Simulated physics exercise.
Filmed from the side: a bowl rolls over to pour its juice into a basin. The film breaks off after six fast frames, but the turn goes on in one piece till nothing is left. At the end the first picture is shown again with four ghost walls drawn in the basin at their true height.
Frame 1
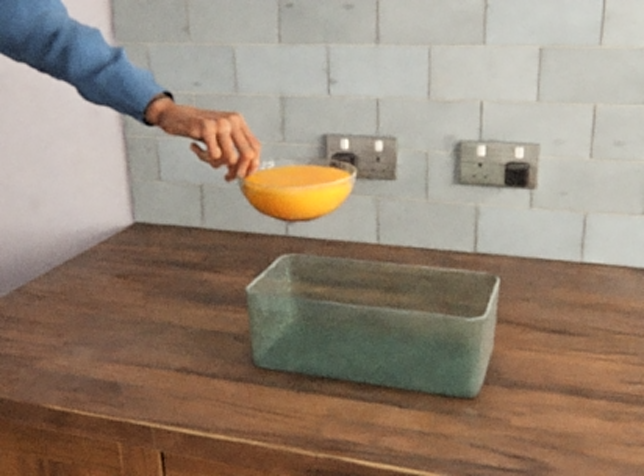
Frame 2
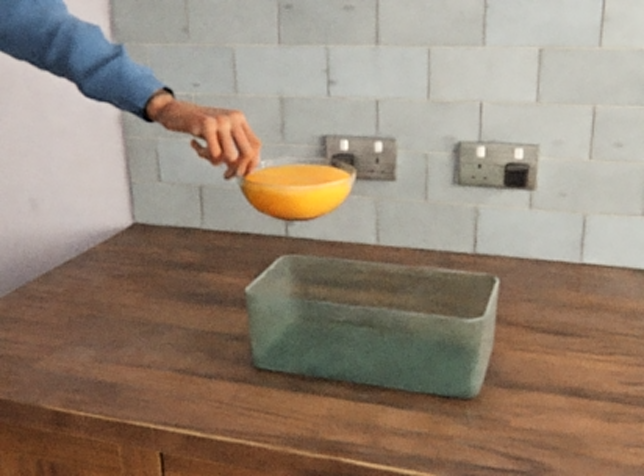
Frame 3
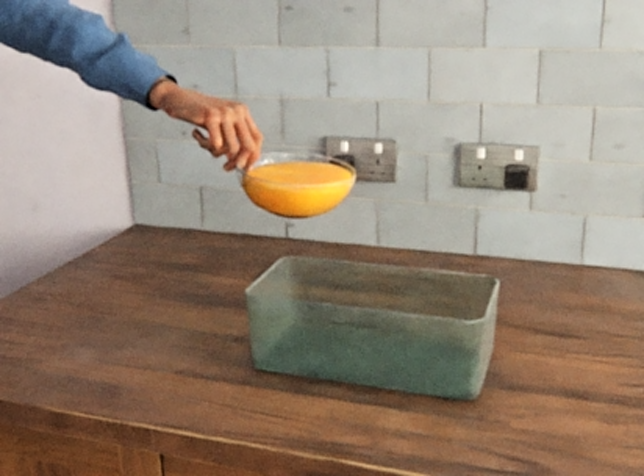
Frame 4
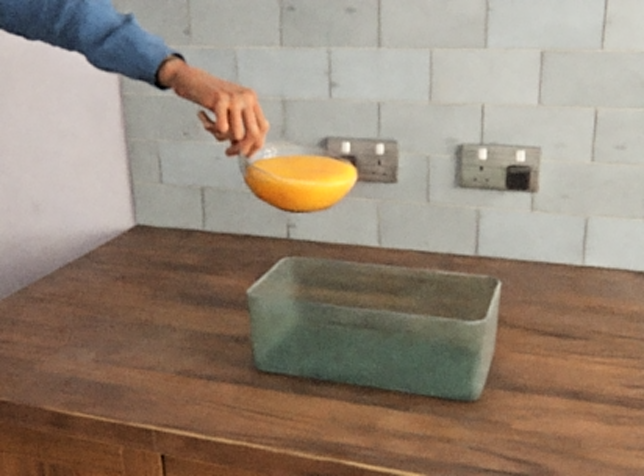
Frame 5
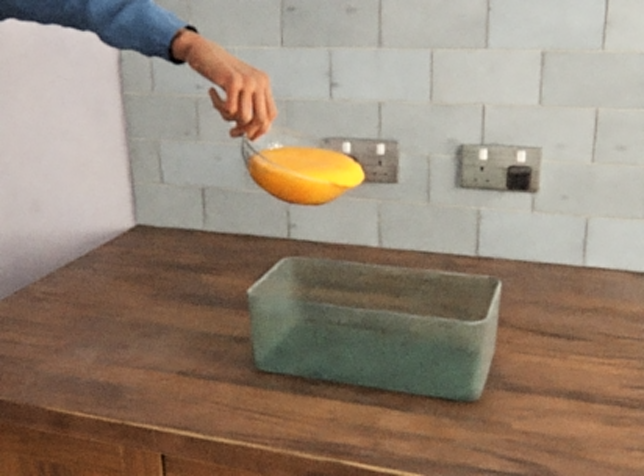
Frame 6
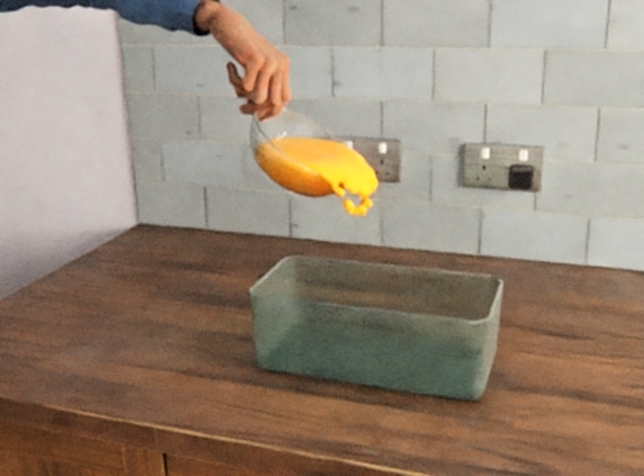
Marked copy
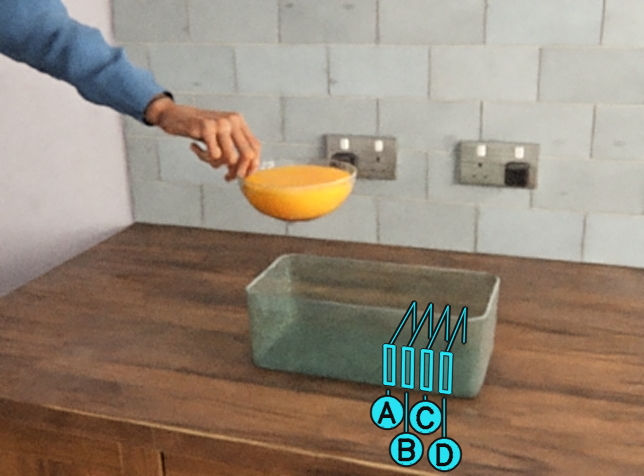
A hand at the end of a blue sleeve, reaching in from the left, holds a clear glass bowl of orange juice level, then lifts its near side so the bowl tilts to the right. Seen from the side, a greenish, see-through rectangular basin sits below on a brown wooden worktop, before pale grey tiles with two sockets. The juice slides to the right-hand lip and spills over it in a short, lumpy stream.
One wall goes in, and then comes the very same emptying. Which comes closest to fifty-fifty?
Take C.
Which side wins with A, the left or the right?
The right one.
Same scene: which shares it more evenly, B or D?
That is place B.
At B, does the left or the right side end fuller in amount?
The right side.
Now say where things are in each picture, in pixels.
Upright, lip at (351, 174); basin from (254, 362) to (481, 395); nothing has left yet.
Upright, lip at (351, 175); nothing has left yet.
Tipped about 6°, lip at (351, 177); nothing has left yet.
Tipped about 13°, lip at (353, 177); juice is over the lip, down to (353, 177).
Tipped about 23°, lip at (353, 178); juice is over the lip, down to (356, 183).
Tipped about 34°, lip at (355, 176); juice is over the lip, down to (363, 214).
On the marked copy, A at (388, 390); B at (406, 393); C at (425, 395); D at (444, 398).
With A, about 11 % ends left of the wall and 87 % right of it.
With B, about 28 % ends left of the wall and 69 % right of it; 3 % is lost outside.
With C, about 53 % ends left of the wall and 41 % right of it; 6 % is lost outside.
With D, about 84 % ends left of the wall and 14 % right of it.
